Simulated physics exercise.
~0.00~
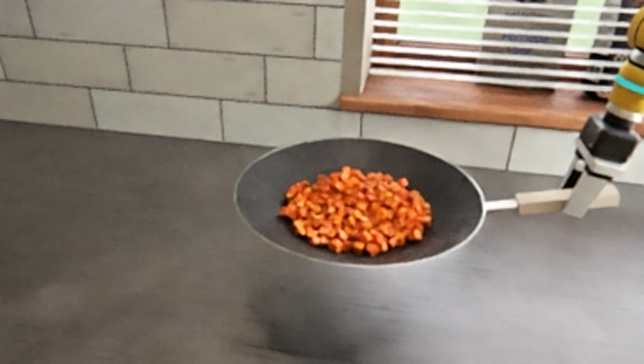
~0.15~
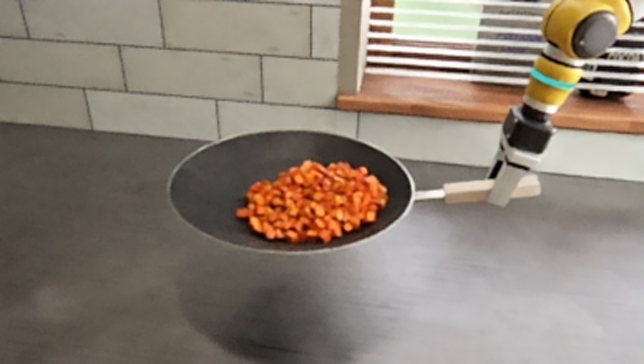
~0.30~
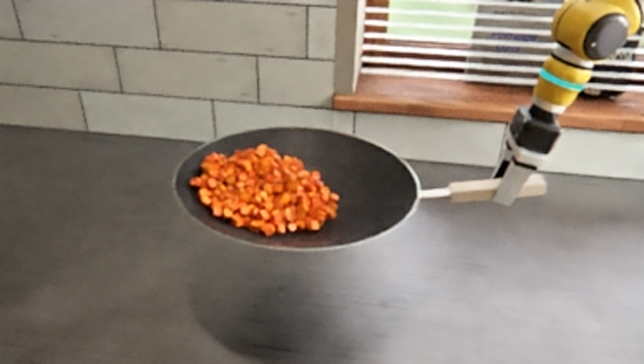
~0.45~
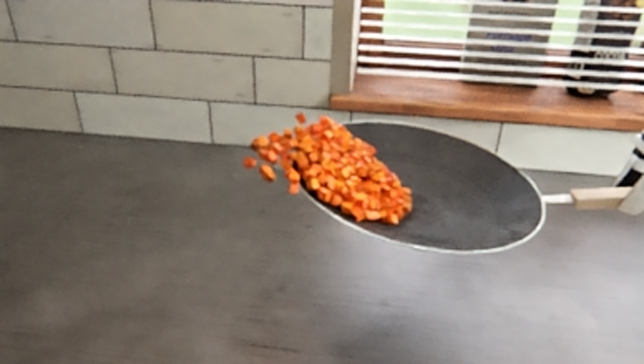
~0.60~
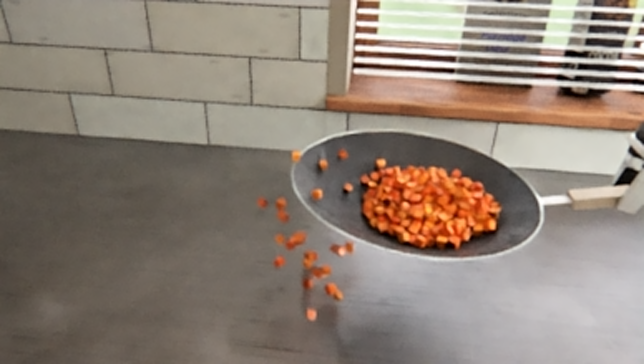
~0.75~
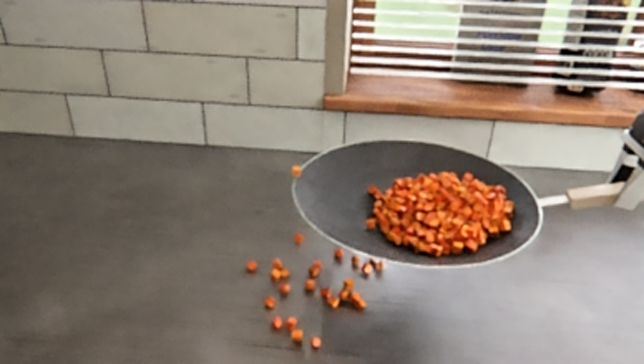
A yellow and black robot arm at the right grips the pale handle of a dark wok heaped with orange-red vegetable dice, held above a dark grey countertop. The view looks slightly down towards a pale tiled wall and a wooden-silled window with white blinds. The arm carries the wok left, and the dice slide across to its left side. It then pulls the wok back to the right, and some dice spill over the left rim. Most tumble back into the pan, while a small scatter falls onto the counter and the main heap settles right of centre.
